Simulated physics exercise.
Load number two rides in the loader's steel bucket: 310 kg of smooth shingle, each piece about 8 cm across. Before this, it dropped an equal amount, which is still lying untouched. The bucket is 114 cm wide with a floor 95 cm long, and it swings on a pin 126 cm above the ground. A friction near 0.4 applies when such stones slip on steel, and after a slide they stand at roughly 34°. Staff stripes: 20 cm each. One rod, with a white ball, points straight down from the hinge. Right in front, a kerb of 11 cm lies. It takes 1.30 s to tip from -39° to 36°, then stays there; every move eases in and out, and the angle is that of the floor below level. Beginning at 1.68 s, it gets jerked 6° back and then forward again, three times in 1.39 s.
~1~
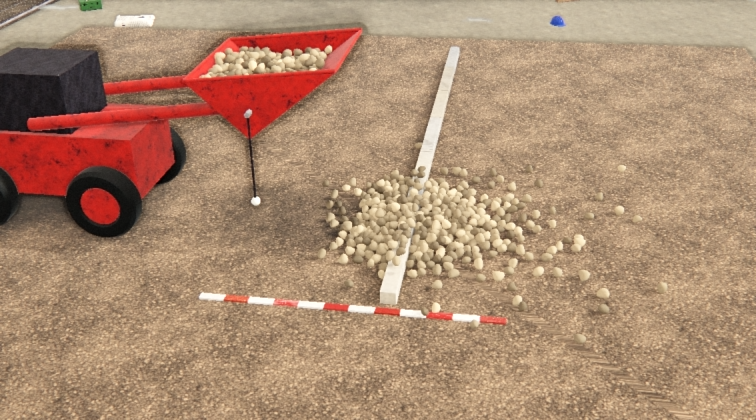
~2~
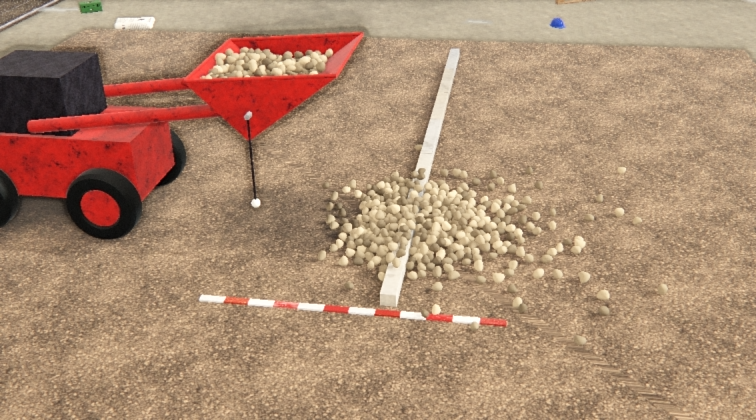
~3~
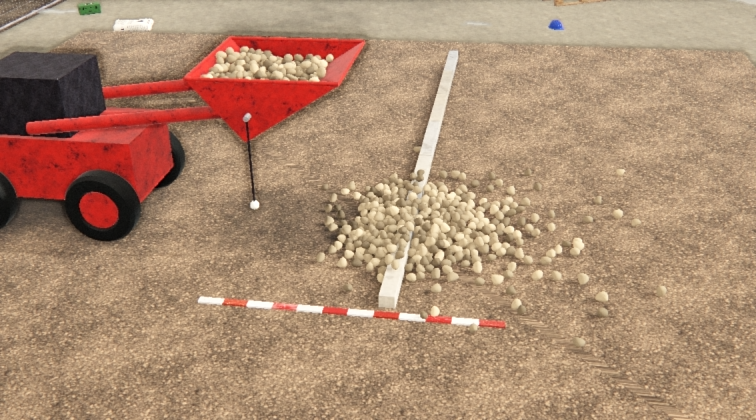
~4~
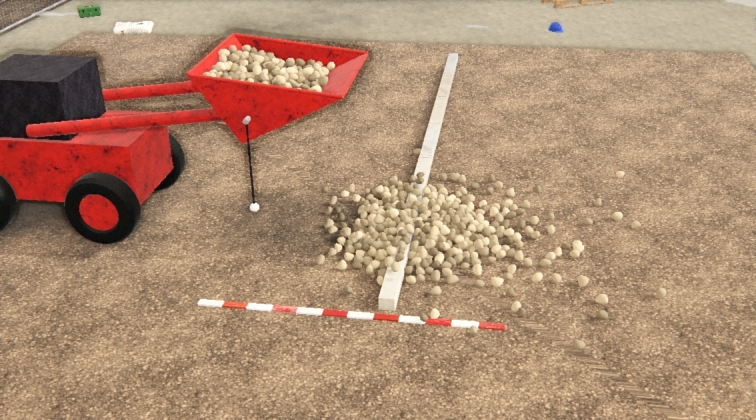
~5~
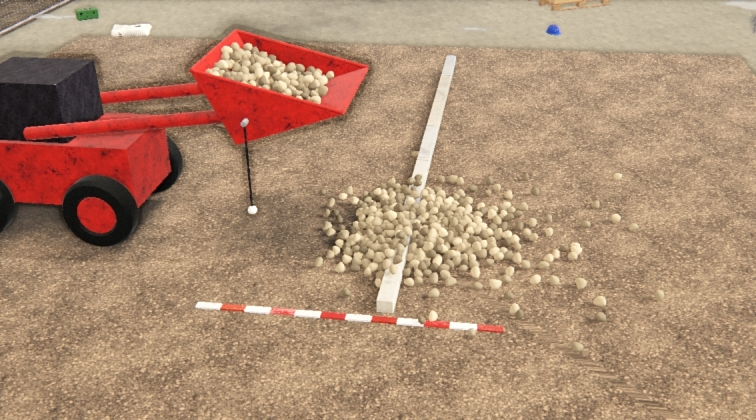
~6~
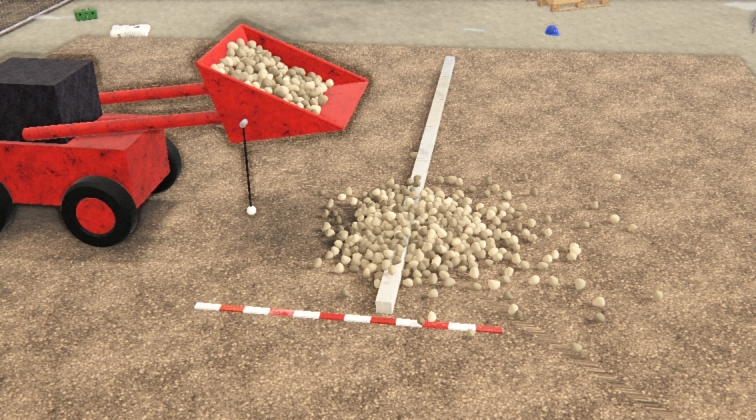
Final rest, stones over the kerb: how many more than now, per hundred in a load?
31 per hundred.
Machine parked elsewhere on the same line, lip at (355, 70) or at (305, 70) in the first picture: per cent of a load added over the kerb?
I'd expect near 60 per cent first and near 5 per cent next.
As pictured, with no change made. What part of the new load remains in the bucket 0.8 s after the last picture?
Roughly 60 per cent of its load.
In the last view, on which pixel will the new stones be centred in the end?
I'd say close to (384, 221).
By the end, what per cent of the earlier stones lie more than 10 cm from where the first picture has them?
Close to 10 in a hundred of them.
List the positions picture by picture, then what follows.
Lip at (335, 71), floor tilted -39°, highest stones at (257, 56). The earlier load is highest near (404, 211), 19 cm above ground level, 43 % on this side of the kerb, 57 % over the kerb, in the first frame.
Lip at (336, 76), floor tilted -37°, highest stones at (245, 57), in the second frame.
The bucket is at -33°, its lip at (338, 84); the top of the load is at (243, 57), in the third frame.
The bucket is at -27°, its lip at (342, 97); the top of the load is at (237, 57), in the fourth frame.
The bucket is at -19°, its lip at (343, 113); the top of the load is at (236, 53), in the fifth frame.
The bucket is at -10°, its lip at (344, 129); the top of the load is at (241, 49), in the sixth frame.
Then, 0.4 s after the last picture the floor is at 25°; in per cent of one load, 100 in the bucket, 43 on this side of the kerb, 57 over the kerb; the foremost stones are at (612, 241).
Then, 0.8 s after the last picture the floor is at 36°; in per cent of one load, 61 in the bucket, 82 on this side of the kerb, 57 over the kerb; the foremost stones are at (612, 241).
Then, 3.0 s after the last picture the floor is at 36°; in per cent of one load, 0 in the bucket, 112 on this side of the kerb, 88 over the kerb; the foremost stones are at (612, 241).
Then, 5.6 s after the last picture the floor is at 36°; in per cent of one load, 0 in the bucket, 112 on this side of the kerb, 88 over the kerb; the foremost stones are at (612, 241). Net gain over the kerb, 31.
